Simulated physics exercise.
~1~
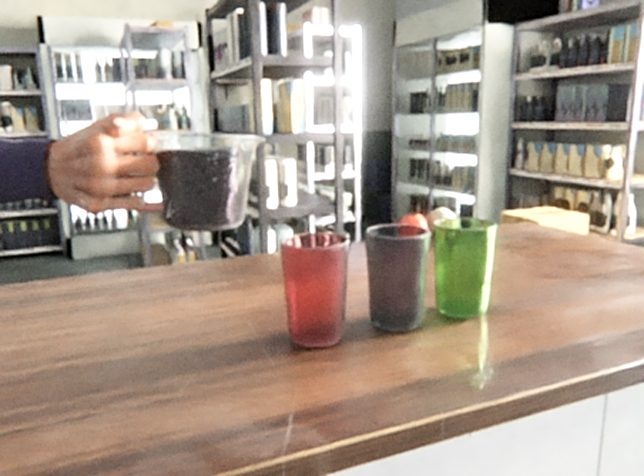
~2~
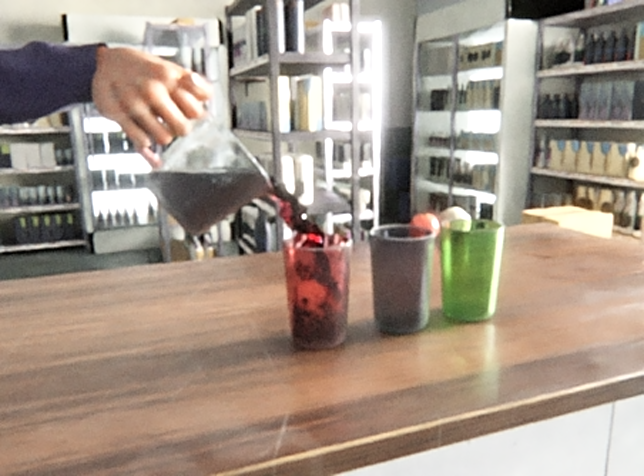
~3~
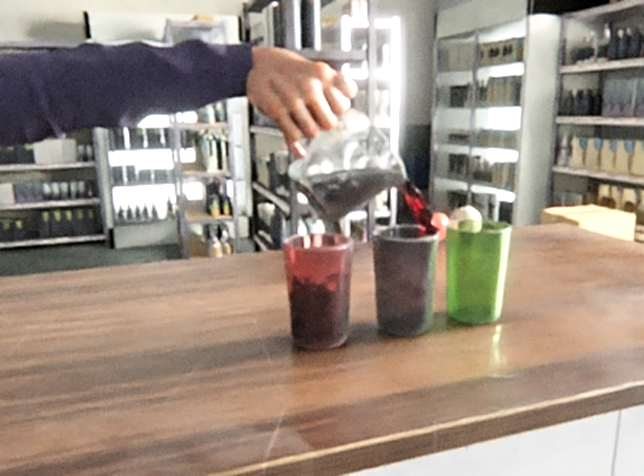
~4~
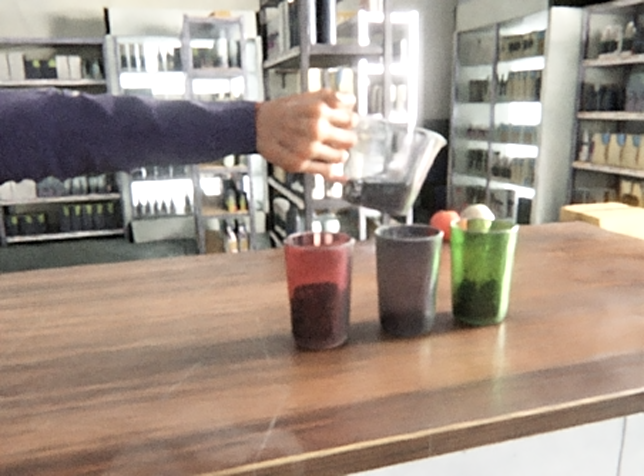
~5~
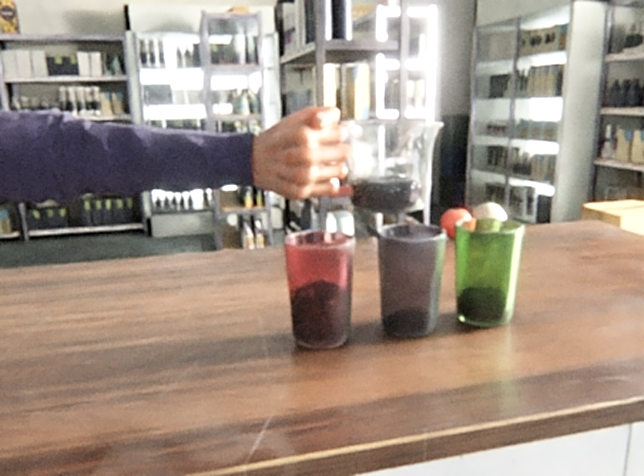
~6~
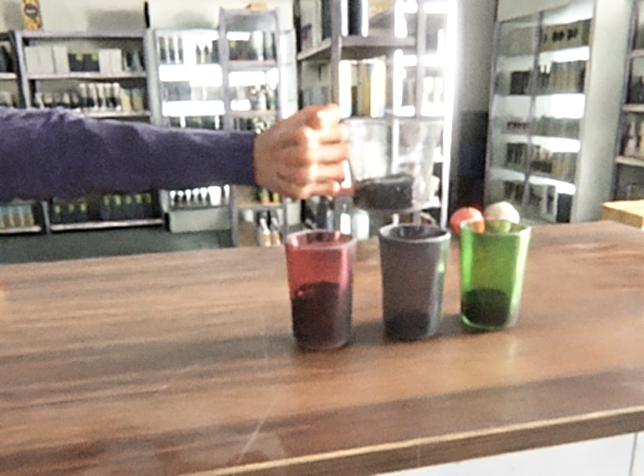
In a shop-like room lined with bright shelves of bottles, a brown wooden counter is seen from the front and slightly above, as the view drifts gently sideways. Three empty tumblers, red, grey and green from left to right, stand near two small round objects, while a hand in a dark purple sleeve holds a clear jug of dark wine at left. The hand tips the jug rightwards, pouring into the red tumbler, and sweeps it across the others still tilted. It then levels the jug and holds it above the tumblers, with wine remaining inside and dark liquid visible low in the red and green ones.
